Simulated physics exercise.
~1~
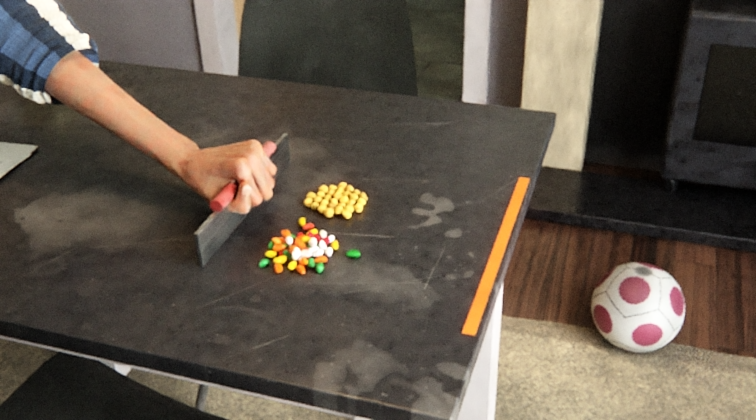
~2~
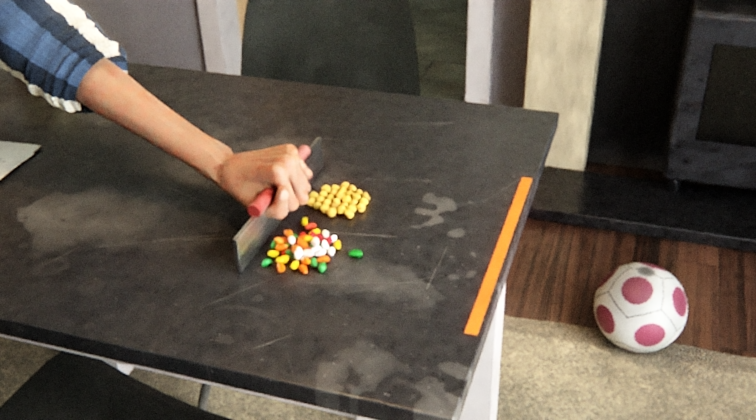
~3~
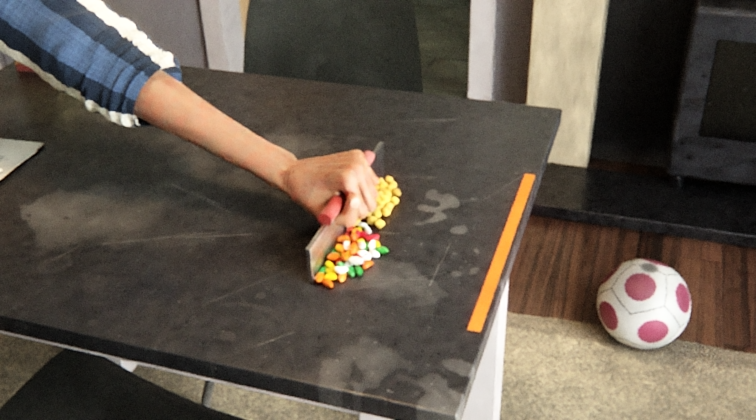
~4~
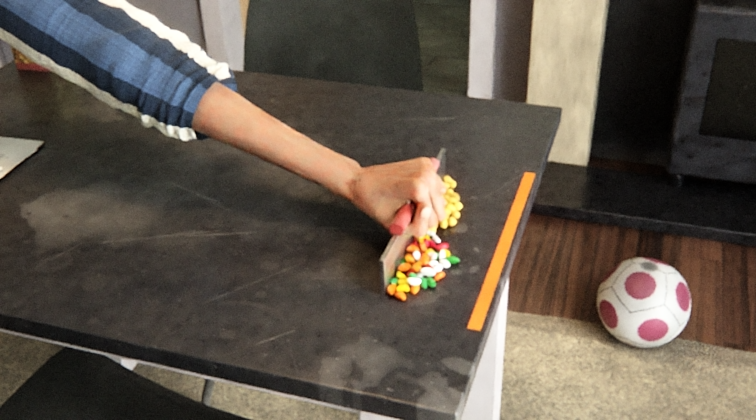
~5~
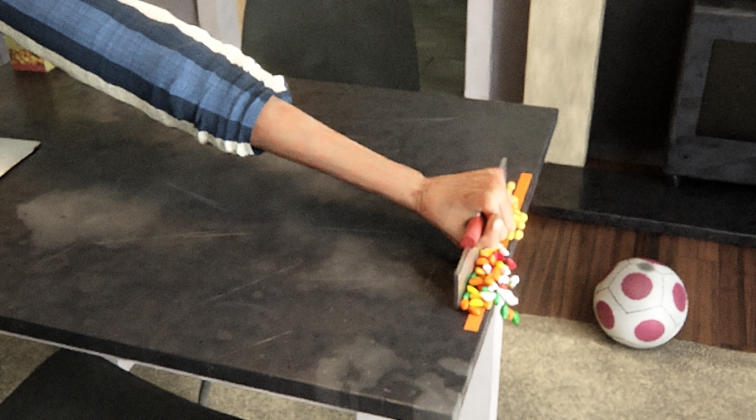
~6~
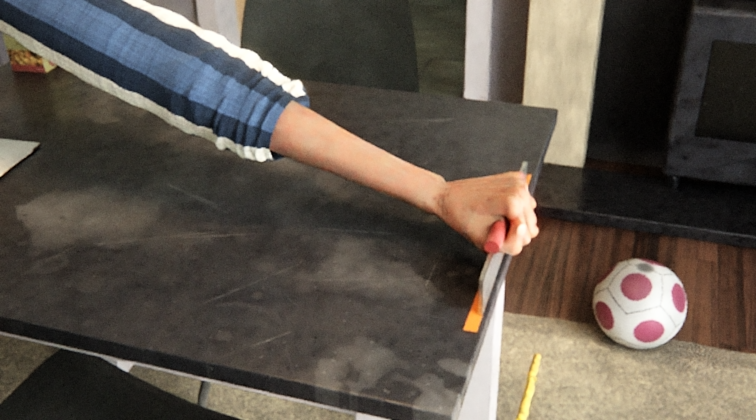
On a dark, scuffed tabletop in a room with a patterned ball on the floor, a hand grips the red handle of a flat scraper beside two small heaps, one yellow and the other mixed in colour. The hand slides the blade right until it meets both heaps. It keeps pushing them together across the table toward a strip of orange tape near the right edge. At the tape, the bright pieces begin spilling over the edge. Finally the scraper rests at the tape, the tabletop is cleared of both heaps, and some yellow pieces appear below the edge.
